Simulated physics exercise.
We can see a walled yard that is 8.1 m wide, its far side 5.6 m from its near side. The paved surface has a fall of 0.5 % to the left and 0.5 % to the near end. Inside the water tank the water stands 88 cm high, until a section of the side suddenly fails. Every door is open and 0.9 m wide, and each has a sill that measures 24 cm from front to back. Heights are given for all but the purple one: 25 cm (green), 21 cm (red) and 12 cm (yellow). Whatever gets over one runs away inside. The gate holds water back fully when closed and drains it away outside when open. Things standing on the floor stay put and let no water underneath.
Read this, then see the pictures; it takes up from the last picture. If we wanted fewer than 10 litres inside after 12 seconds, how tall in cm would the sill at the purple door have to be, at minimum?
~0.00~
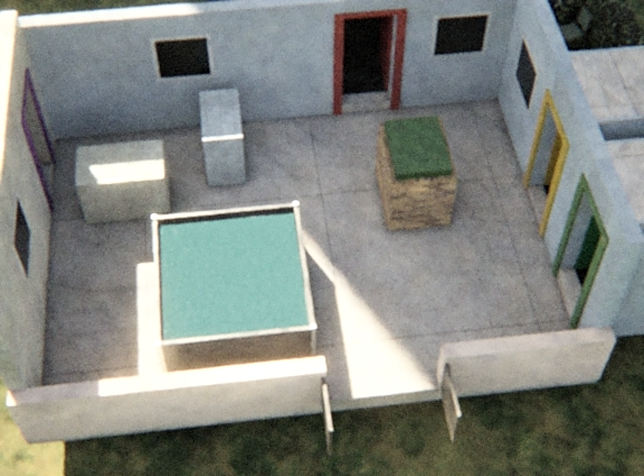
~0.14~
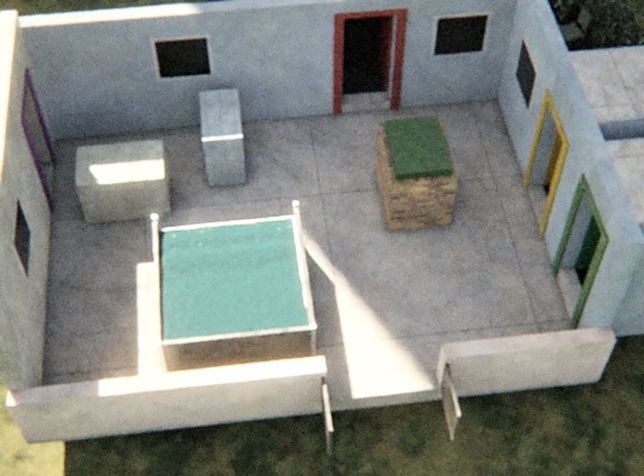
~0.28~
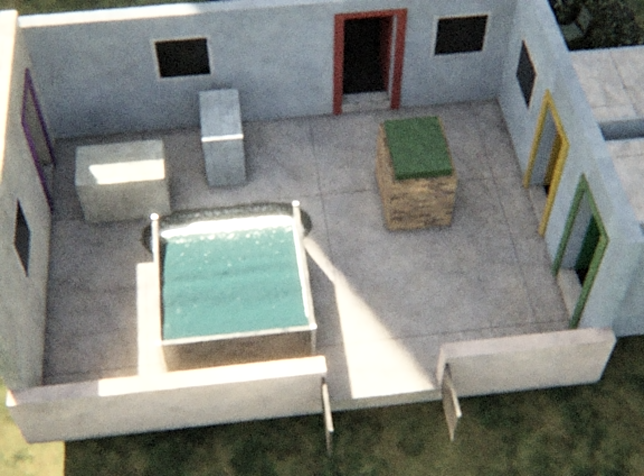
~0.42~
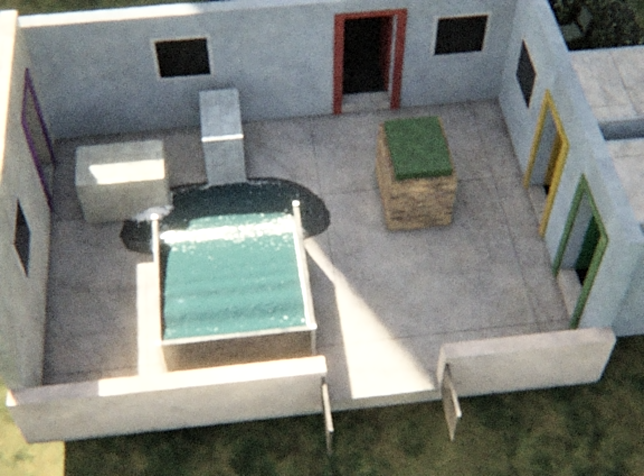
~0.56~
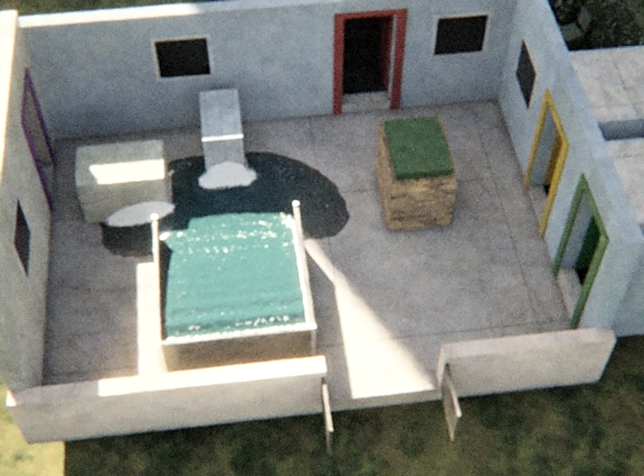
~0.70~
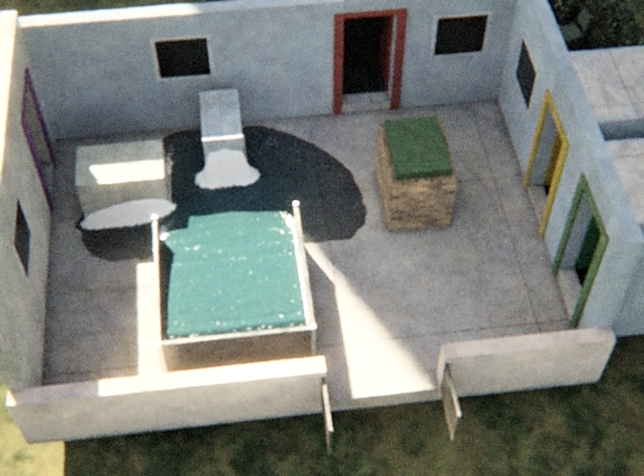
It would need to be around 24 cm tall.
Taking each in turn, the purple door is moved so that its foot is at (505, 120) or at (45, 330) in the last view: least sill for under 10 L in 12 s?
You'd want about 36 cm there first, then about 13.0 cm.
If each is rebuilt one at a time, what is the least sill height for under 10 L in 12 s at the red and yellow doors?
You'd want about 23 centimetres at red and about 9.5 centimetres at yellow.
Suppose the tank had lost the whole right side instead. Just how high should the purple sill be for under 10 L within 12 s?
You'd want it roughly 8.5 centimetres tall.
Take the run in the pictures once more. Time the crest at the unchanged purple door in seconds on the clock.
At roughly 2.8 s.
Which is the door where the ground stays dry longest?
It's the green one.
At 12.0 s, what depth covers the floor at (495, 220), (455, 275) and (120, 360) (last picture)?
Taking the spots in order: About 8, 6 and 11 centimetres.
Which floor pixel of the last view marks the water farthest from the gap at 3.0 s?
Lab note: Front tip approx. (489, 99).
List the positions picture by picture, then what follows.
In the first frame, the water tank at (231, 273) is whole and still, 88 cm deep; the purple door at (39, 145) is dry.
In the second frame, the gap is on the far side, the front 0.3 m out at a hidden place; the back of the water tank holds 88 cm.
In the third frame, the front is at (177, 215), 0.8 m from the gap on the far side; 1.9 m2 of floor is wet, 88 cm left at the back.
In the fourth frame, water pours out on the far side and has run 1.4 m, to (183, 188); about 15 cm deep outside, 86 cm at the back.
In the fifth frame, water pours out on the far side and has run 2.0 m, to (182, 162); about 14 cm deep outside, 78 cm at the back.
In the sixth frame, the gap is on the far side, the front 2.7 m out at (184, 134); the back of the water tank holds 75 cm; 1.0 m in a straight line remain to the purple door at (39, 145).
After 1.4 s water covers 30 % of the floor, deepest (59 cm) near (222, 192); 2 cm at the purple door, 0 litres in over its 7 cm sill.
After 3.0 s water covers 55 % of the floor, deepest (41 cm) near (491, 106); 23 cm at the purple door, 49 litres in over its 7 cm sill.
After 12.0 s water covers 100 % of the floor, deepest (14 cm) near (165, 404); 10 cm at the purple door, 258 litres in over its 7 cm sill.
At the purple door as built, the water arrived by 1.4 s and peaked near 23 cm at 2.8 s.
With a sill of 21.5 cm, 19 litres would have come in within the 12 s; with 28.5 cm, 2 litres. So under 10 litres takes about 24 cm.
